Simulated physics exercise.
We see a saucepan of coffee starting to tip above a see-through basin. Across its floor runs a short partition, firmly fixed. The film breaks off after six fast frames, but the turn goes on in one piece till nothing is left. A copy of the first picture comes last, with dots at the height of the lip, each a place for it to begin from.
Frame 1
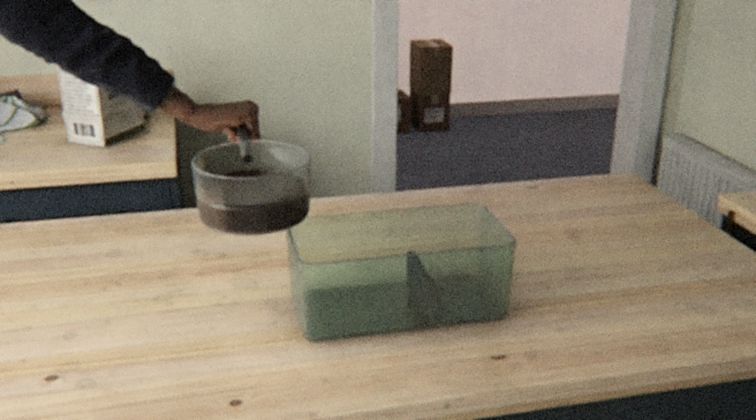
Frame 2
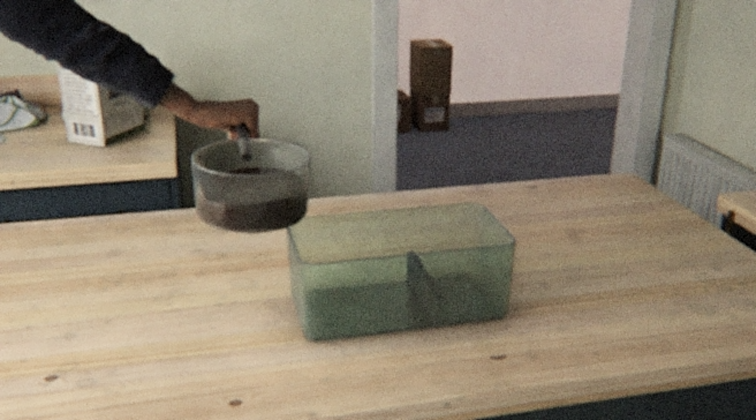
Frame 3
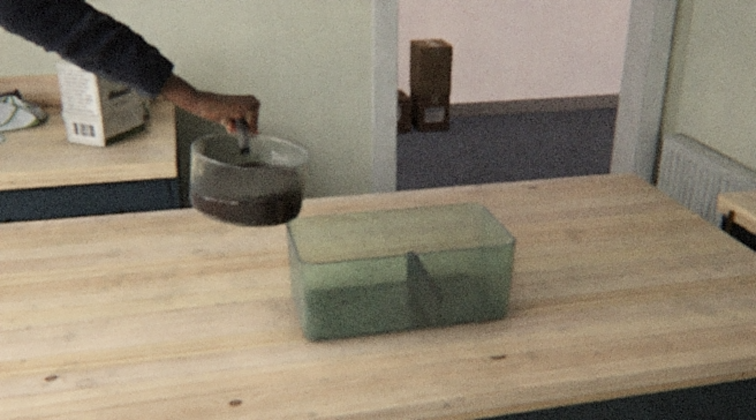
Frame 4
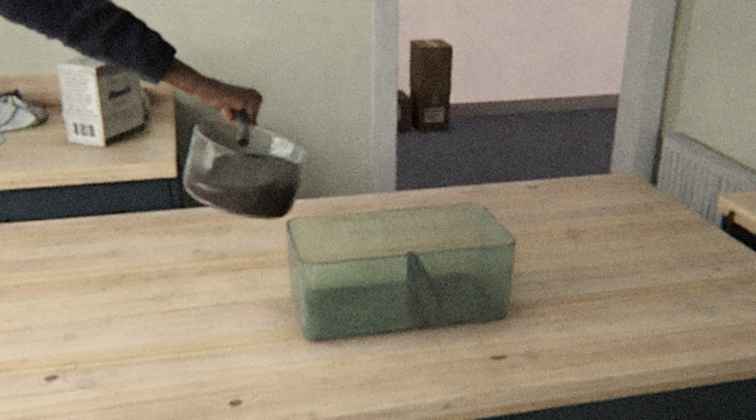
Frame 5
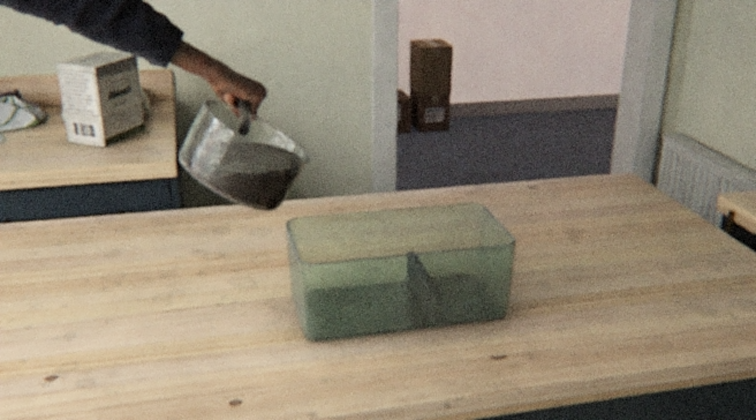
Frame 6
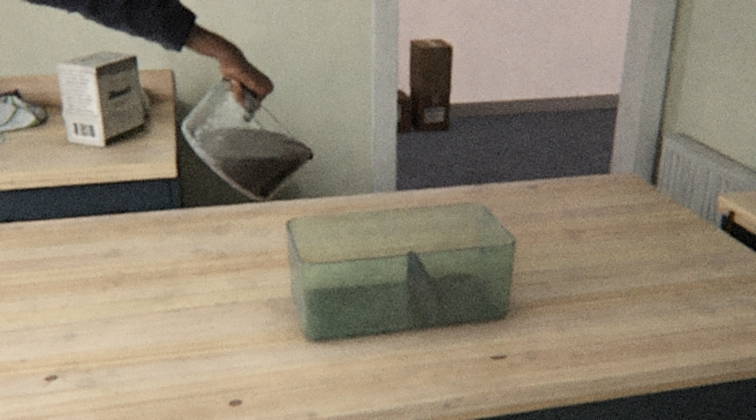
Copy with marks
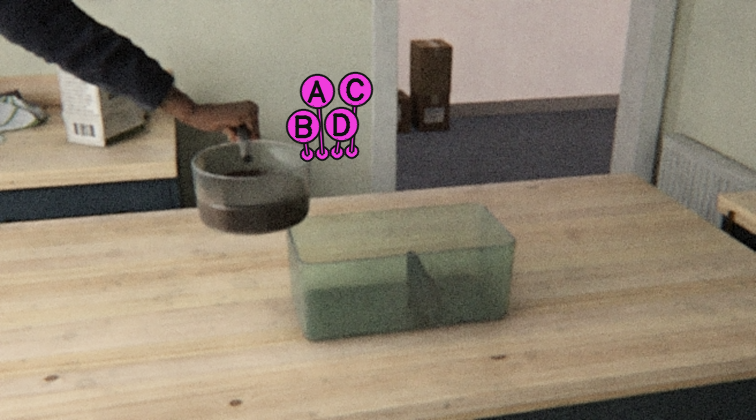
A hand tilts a clear saucepan of dark liquid rightward above a see-through green basin.
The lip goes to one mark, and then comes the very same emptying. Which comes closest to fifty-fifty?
C is best.
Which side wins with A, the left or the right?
More ends on the left.
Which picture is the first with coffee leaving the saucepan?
Picture 6.
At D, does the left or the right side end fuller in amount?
More ends on the left.
In magenta, A at (322, 153); B at (307, 154); C at (351, 151); D at (337, 152).
Choosing A, about 95 % ends left of the wall and 3 % right of it.
Choosing B, about 93 % ends left of the wall and 5 % right of it.
Choosing C, about 50 % ends left of the wall and 48 % right of it.
Choosing D, about 85 % ends left of the wall and 13 % right of it.
